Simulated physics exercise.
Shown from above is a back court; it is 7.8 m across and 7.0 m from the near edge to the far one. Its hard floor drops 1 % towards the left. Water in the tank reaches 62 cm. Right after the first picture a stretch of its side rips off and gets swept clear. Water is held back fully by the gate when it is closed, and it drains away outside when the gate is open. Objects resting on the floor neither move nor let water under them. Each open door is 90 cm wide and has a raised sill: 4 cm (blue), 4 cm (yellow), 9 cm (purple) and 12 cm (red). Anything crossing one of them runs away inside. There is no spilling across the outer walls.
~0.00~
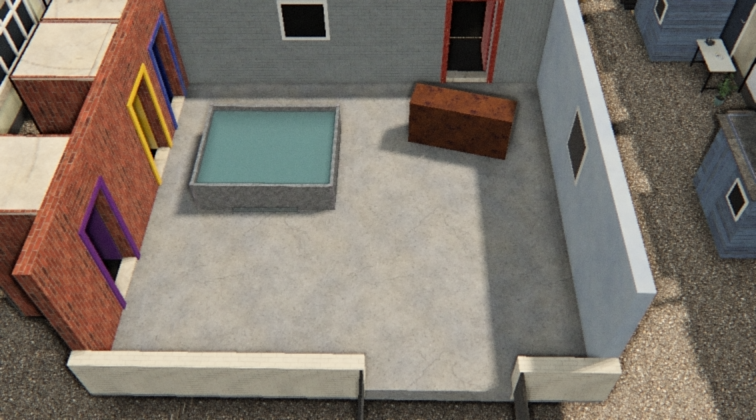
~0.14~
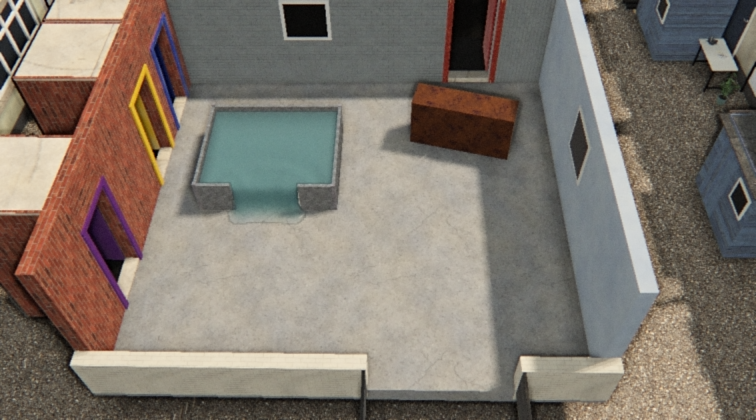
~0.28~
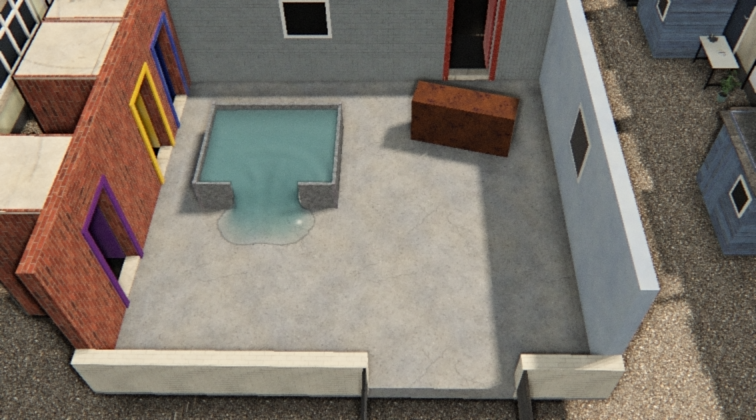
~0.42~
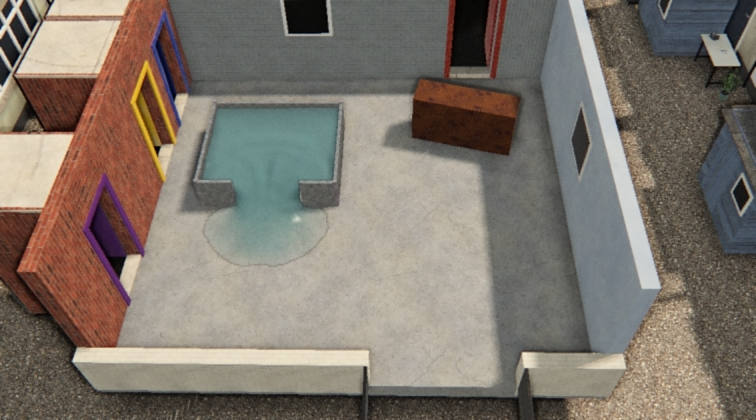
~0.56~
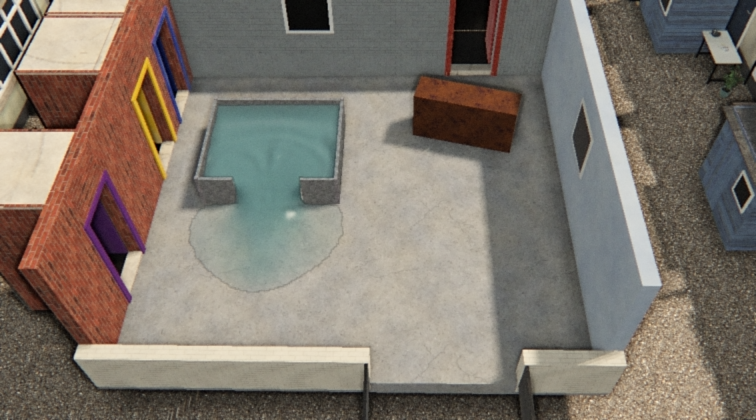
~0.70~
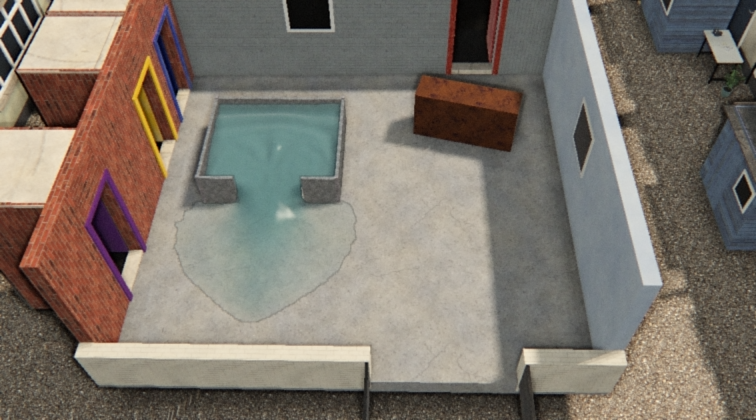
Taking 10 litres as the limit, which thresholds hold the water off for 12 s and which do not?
The blue door will let too much through; the yellow door will let too much through; the purple door will let too much through; the red door will not let too much through.
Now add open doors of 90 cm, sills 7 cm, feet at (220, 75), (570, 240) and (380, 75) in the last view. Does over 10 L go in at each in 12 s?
Door 1: Higher; door 2: Lower; door 3: Lower.
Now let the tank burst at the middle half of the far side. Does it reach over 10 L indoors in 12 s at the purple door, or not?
In that case, purple door: Less than that.
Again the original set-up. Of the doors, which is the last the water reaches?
The red door.
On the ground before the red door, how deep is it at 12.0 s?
The depth there is around 3.5 cm.
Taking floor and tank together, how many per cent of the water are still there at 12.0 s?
Some 84 out of every hundred parts.
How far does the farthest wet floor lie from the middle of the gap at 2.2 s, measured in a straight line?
Some 4.6 metres from the gap.
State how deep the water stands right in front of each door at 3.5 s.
Centimetres: Blue 0 / yellow 0 / purple 17 / red 0.
After 1.4 s water covers 25 % of the floor and is deepest (36 cm) near (270, 207); blue door not reached, yellow door not reached, purple door 4 cm at the sill, 0 L in, red door not reached.
After 2.2 s water covers 30 % of the floor and is deepest (42 cm) near (124, 365); blue door not reached, yellow door not reached, purple door 10 cm at the sill, 2 L in, red door not reached.
After 3.5 s water covers 35 % of the floor and is deepest (26 cm) near (113, 364); blue door not reached, yellow door not reached, purple door 17 cm at the sill, 13 L in, red door not reached.
After 7.0 s water covers 65 % of the floor and is deepest (18 cm) near (113, 364); blue door 6 cm at the sill, 1 L in, yellow door 5 cm at the sill, 0 L in, purple door 12 cm at the sill, 69 L in, red door not reached.
After 12.0 s water covers 95 % of the floor and is deepest (11 cm) near (191, 91); blue door 8 cm at the sill, 42 L in, yellow door 5 cm at the sill, 19 L in, purple door 8 cm at the sill, 80 L in, red door 3 cm at the sill, 0 L in.
